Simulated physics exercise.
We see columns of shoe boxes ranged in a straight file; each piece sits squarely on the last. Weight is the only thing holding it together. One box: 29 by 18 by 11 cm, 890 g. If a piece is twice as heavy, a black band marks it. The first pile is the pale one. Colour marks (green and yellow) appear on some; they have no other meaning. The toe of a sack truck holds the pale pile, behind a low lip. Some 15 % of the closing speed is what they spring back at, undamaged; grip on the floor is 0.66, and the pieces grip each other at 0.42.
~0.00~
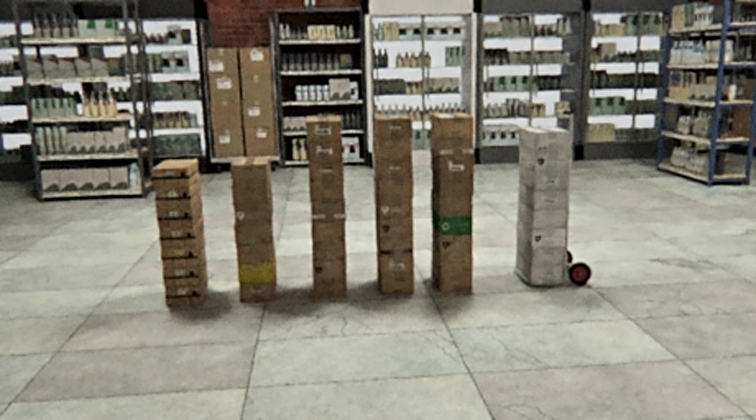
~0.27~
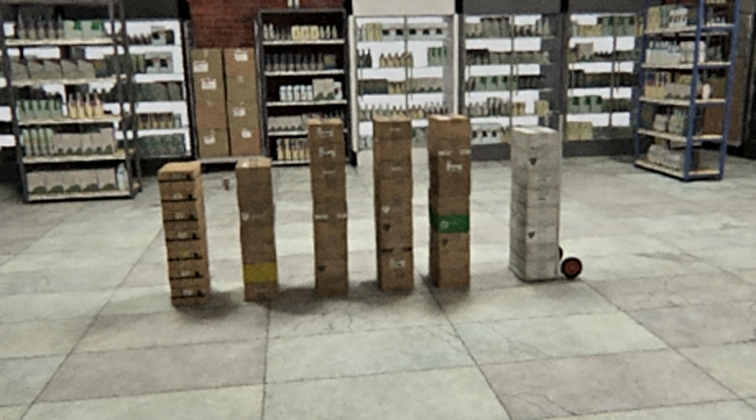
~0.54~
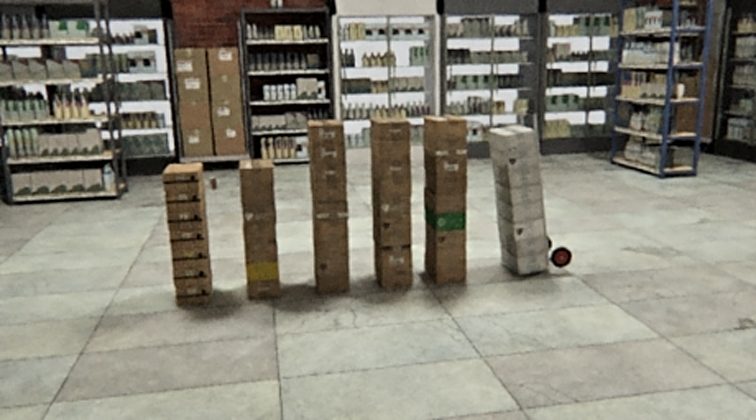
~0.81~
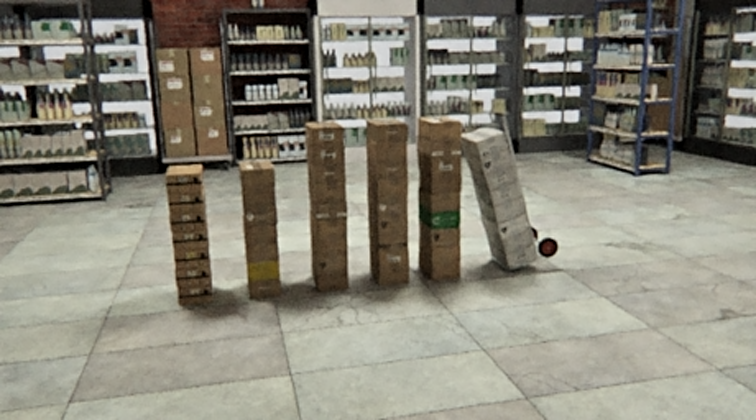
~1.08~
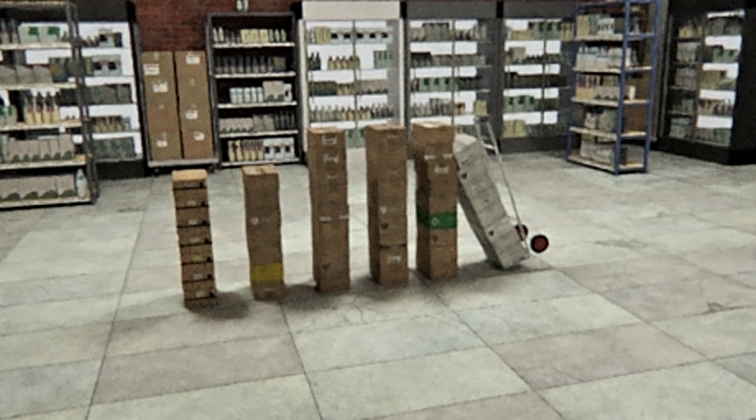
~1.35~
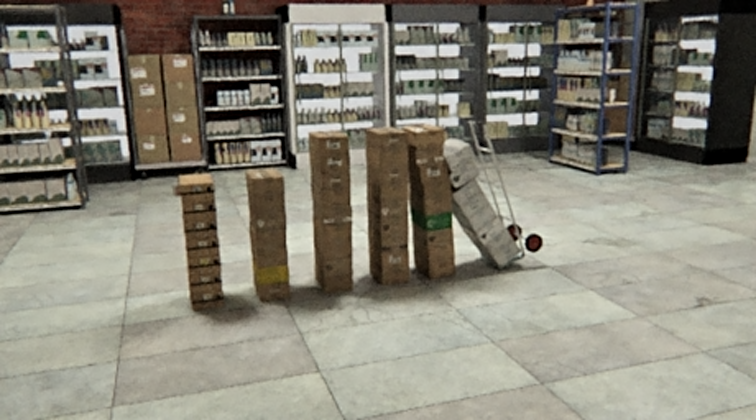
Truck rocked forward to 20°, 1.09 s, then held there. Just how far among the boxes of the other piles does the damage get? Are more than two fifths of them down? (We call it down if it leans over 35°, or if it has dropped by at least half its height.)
Yes - in excess of two fifths.
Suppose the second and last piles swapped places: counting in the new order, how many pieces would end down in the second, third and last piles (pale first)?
Down tally in the new order: Second = 0, third = 0, last = 0.
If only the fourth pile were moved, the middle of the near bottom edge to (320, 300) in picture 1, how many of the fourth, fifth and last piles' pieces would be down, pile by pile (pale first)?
Down counts: Fourth 8, fifth 7, last 7.
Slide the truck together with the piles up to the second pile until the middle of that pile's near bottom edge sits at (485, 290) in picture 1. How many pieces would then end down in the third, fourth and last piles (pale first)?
Then third 9, fourth 8, last 7.
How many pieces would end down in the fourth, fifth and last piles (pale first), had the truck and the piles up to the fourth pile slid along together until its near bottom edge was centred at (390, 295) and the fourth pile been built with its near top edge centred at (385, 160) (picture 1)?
In that case fourth 7, fifth 0, last 0.
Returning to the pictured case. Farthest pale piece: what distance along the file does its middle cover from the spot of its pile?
It ends some 80 cm away.
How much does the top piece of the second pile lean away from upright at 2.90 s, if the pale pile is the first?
Measured from upright, roughly 30°.
After 2.26 s, 8 of the pale pile down; none of the 41 other boxes down, 22 disturbed; green box 22° from how it stood.
After 2.90 s, 8 of the pale pile down; 21 of the 41 other boxes down; green box 37° from how it stood, 9 cm lower; yellow box 15° from how it stood.
After 3.52 s, 8 of the pale pile down; 38 of the 41 other boxes down; green box 40° from how it stood, 13 cm lower; yellow box 34° from how it stood, 58 mm lower.
In the end (4.8 s), 8 of the pale pile down; 38 of the 41 other boxes down; green box 39° from how it stood, 14 cm lower; yellow box 34° from how it stood, 6 cm lower. That is 93 per cent. From the last view, middles, green box near (380, 243), yellow box near (233, 282).
